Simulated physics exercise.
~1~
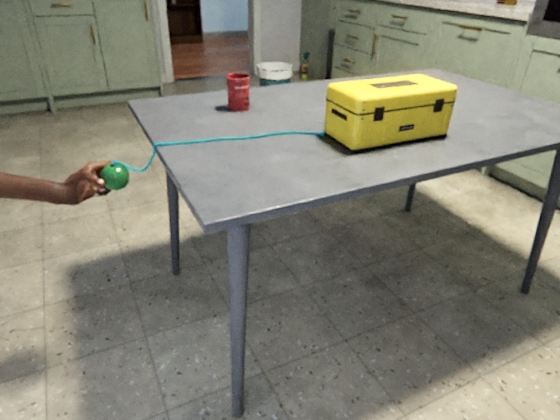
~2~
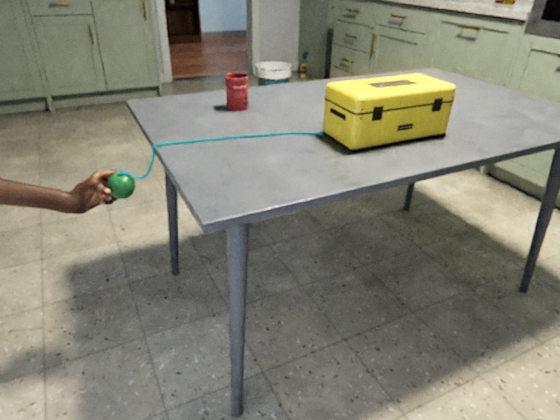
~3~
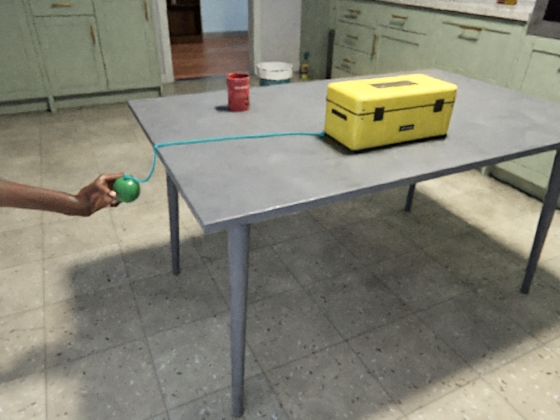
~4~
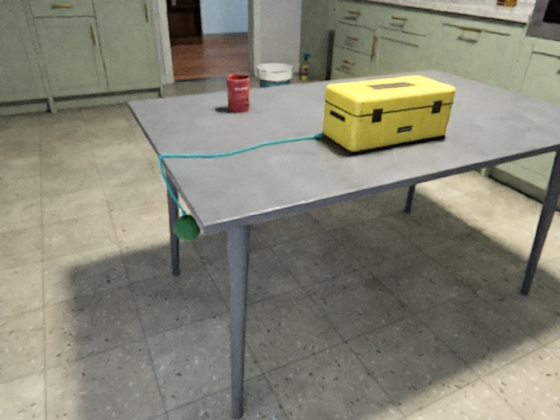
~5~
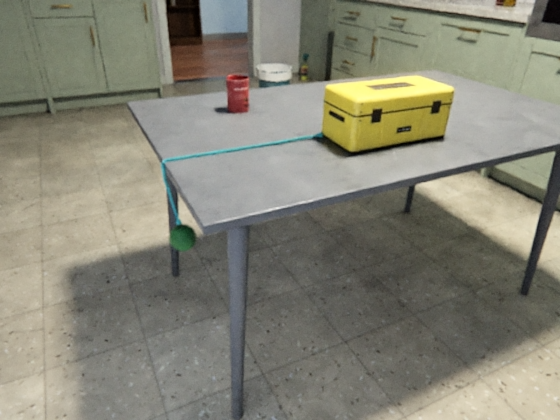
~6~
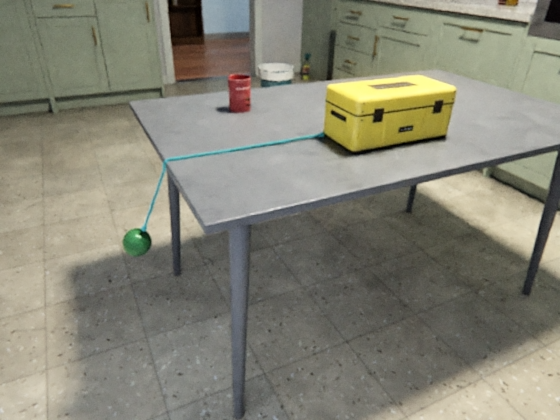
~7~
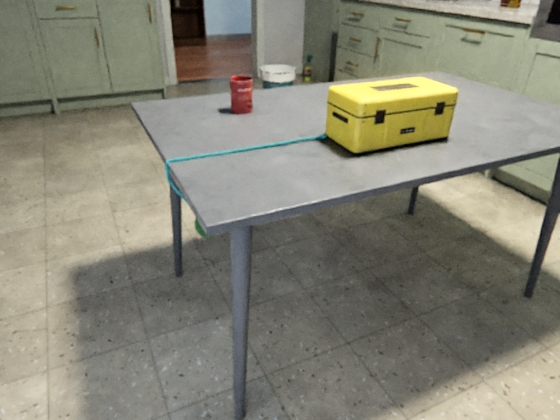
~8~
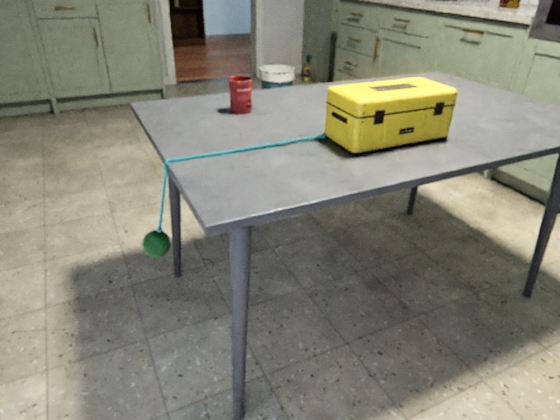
In a kitchen, a hand releases a green apple, which swings from a toolbox-tied string.
